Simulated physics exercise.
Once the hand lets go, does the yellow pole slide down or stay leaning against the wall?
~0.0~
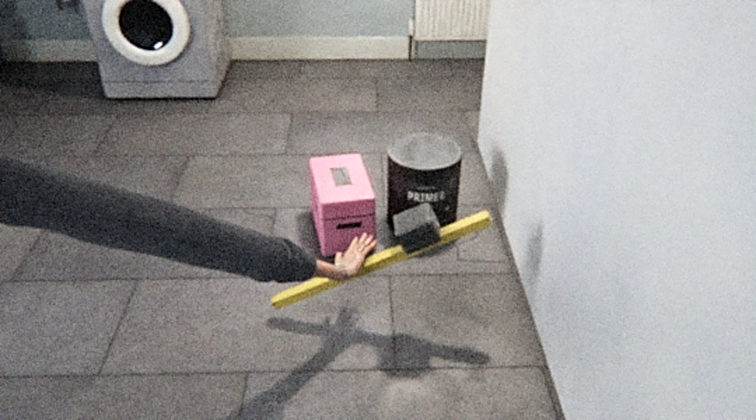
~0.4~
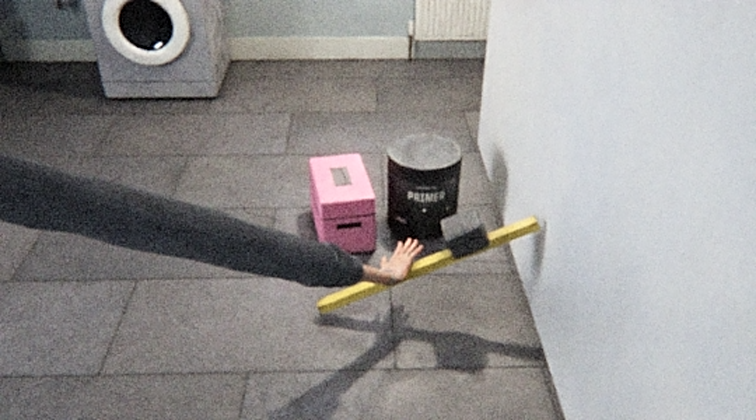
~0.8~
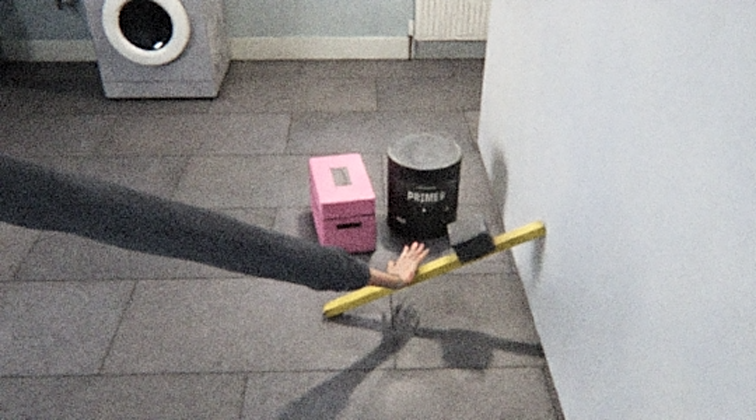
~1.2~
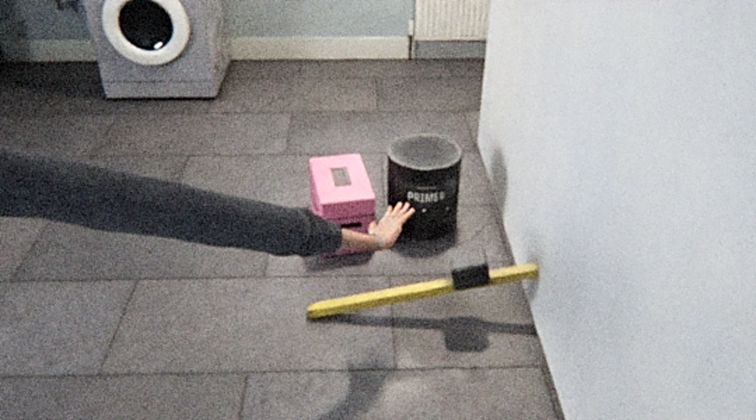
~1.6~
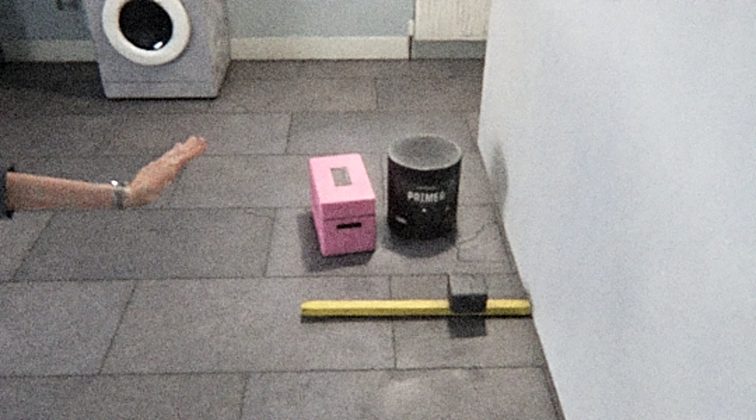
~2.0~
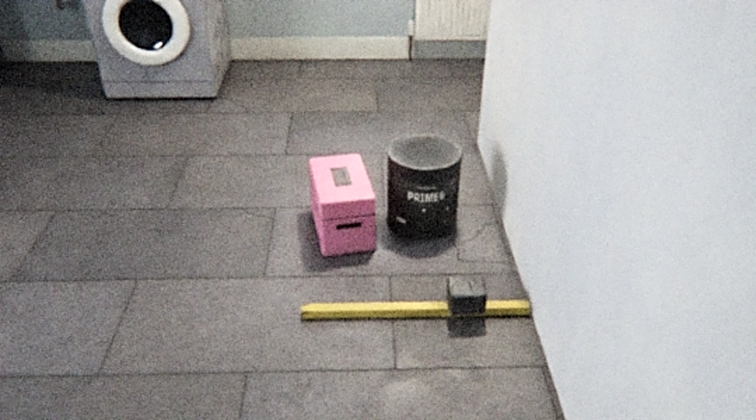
The yellow pole slides down the wall and ends up lying on the tiled floor.
